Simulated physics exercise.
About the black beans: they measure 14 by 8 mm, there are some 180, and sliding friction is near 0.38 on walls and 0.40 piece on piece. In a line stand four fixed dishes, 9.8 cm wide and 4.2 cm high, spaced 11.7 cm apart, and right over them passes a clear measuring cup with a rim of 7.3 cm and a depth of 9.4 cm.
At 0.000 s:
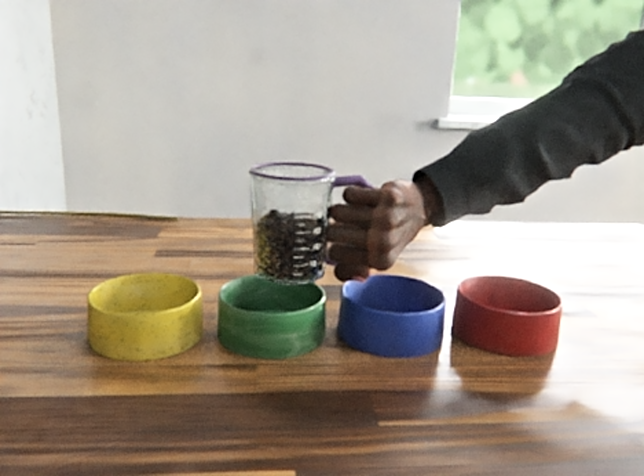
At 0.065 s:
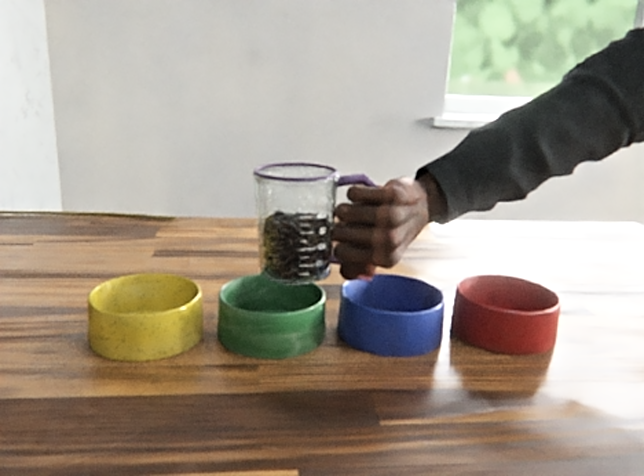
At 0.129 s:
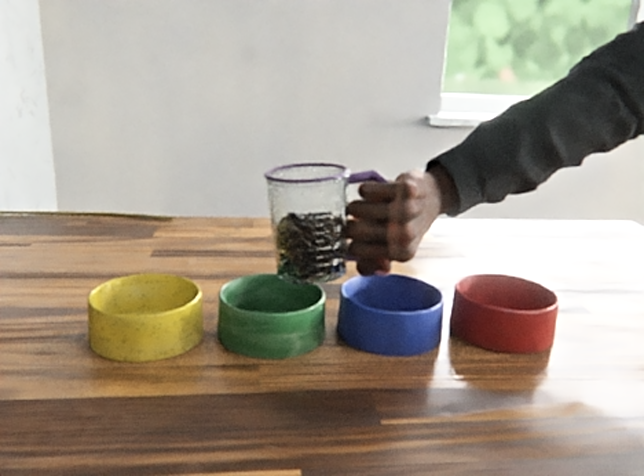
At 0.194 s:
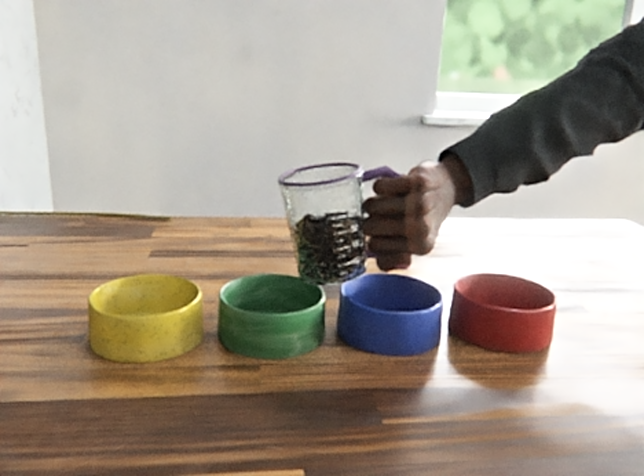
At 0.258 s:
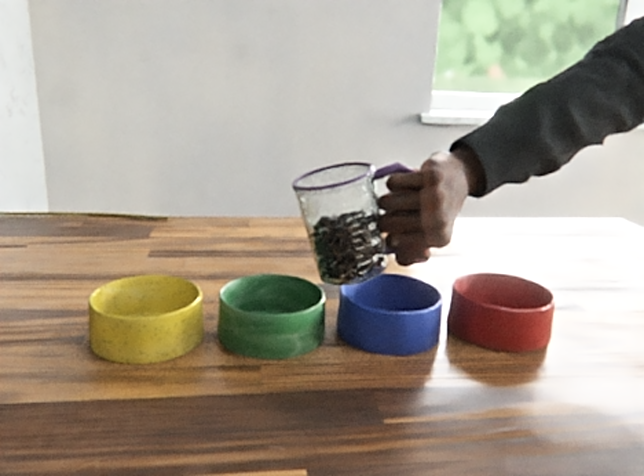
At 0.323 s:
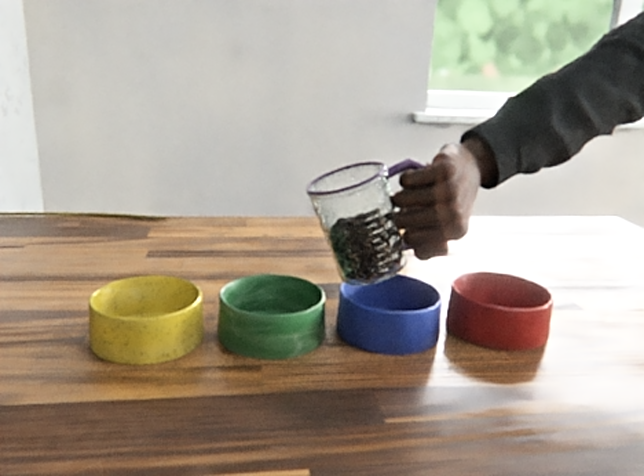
A hand held a clear measuring cup of black beans above four colored bowls on a wooden table, then moved it right, from near the green bowl to over the blue one, gradually tilting it left.
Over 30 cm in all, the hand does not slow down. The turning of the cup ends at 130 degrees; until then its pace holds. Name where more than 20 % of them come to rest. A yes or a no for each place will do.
Red - yes; blue - no; green - no; yellow - no; counter - yes.
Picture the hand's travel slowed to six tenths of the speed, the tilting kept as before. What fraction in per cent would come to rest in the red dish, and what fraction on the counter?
Red: 90; counter: 10.
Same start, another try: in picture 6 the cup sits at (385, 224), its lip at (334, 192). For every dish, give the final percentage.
Per cent kept: Red 70, blue 0, green 0, yellow 0.
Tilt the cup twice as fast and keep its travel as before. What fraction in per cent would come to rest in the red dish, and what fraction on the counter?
I'd expect red to end at 70 and the counter at 20.
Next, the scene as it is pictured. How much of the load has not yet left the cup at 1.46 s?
Reading: Approx. 100 %.
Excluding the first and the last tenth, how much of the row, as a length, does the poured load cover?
Length: Approx. 10 cm.
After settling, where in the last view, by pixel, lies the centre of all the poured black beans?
Roughly pixel (513, 316).
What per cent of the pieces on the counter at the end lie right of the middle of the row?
100 percent.
After 1.01 s, tilt 72 degrees; cup holds 100 %.
Then, at 1.46 s, tilt 106 degrees; cup holds 100 %.
Then, at 1.99 s, tilt 130 degrees; cup holds 0 %, red 70 %.
At rest (3.1 s), red 70 %, blue 0 %, green 0 %, yellow 0 %, counter 30 %.
